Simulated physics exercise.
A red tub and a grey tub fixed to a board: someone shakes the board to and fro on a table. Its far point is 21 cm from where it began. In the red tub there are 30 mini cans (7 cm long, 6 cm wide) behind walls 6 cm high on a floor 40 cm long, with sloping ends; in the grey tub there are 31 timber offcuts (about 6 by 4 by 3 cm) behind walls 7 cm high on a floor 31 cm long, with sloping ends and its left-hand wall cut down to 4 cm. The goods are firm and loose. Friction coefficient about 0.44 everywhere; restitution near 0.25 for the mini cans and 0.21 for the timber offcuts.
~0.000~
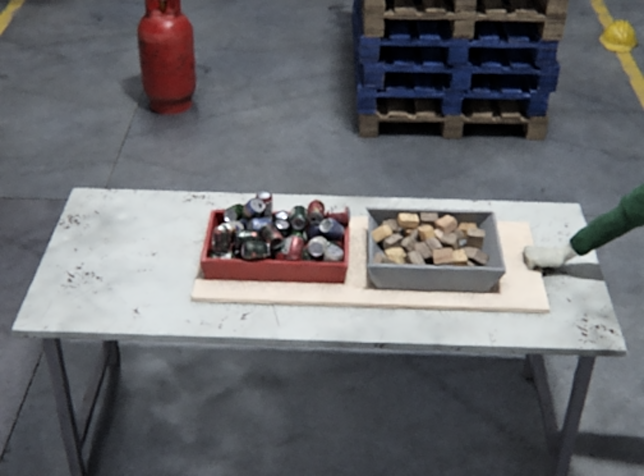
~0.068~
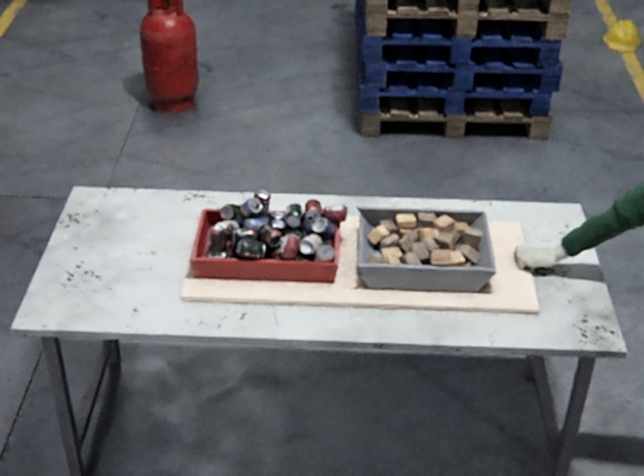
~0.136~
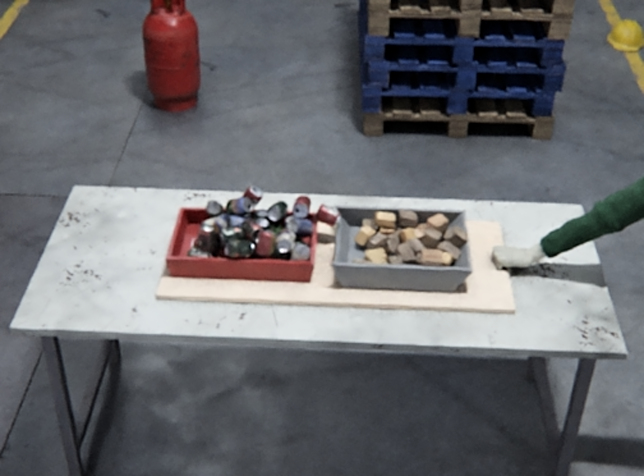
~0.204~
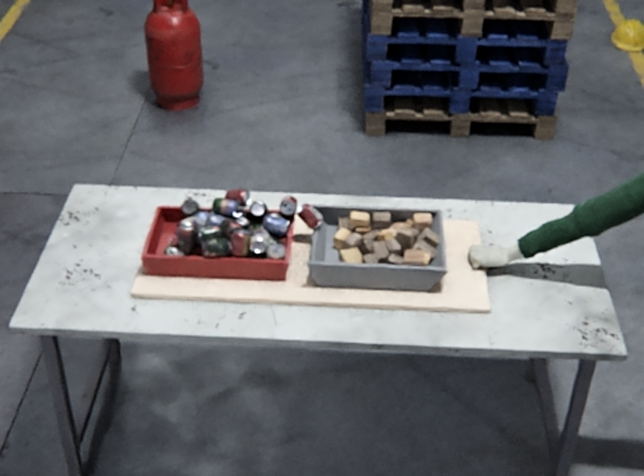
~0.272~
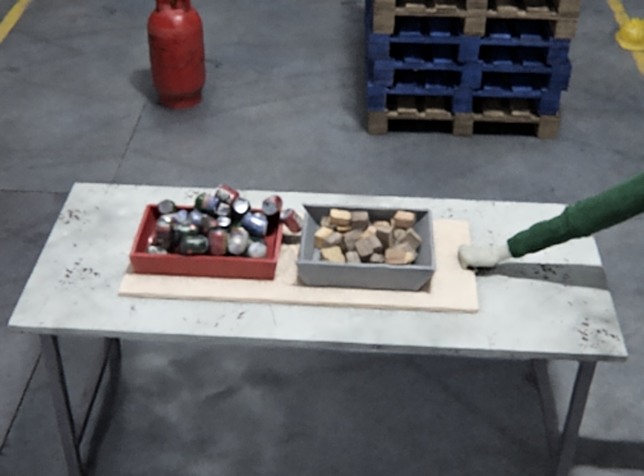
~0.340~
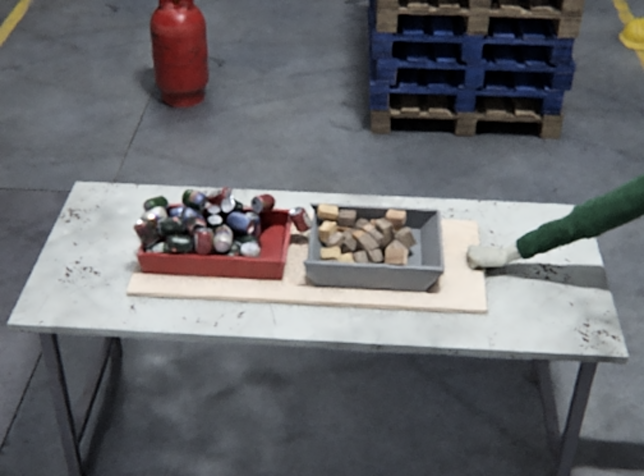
Green-sleeved arm sliding a board left across a table, then slightly back right, cans shifting in the red tub beside wooden blocks.
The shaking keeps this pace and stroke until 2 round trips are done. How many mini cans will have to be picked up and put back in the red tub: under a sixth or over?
It sheds over a sixth of them.
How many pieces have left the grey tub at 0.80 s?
Out by then, roughly: Grey tub 2.
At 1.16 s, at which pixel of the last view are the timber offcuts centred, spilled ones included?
Near (432, 247).
After 0.54 s, 9 of 30 out of the red tub and 0 of 31 out of the grey tub.
After 0.80 s, 11 of 30 out of the red tub and 2 of 31 out of the grey tub.
After 1.16 s, 15 of 30 out of the red tub and 1 of 31 out of the grey tub.
When it is over (at 1.62 s), 15 of 30 out of the red tub and 1 of 31 out of the grey tub. Asked share, 15 of 30, 50 per cent.
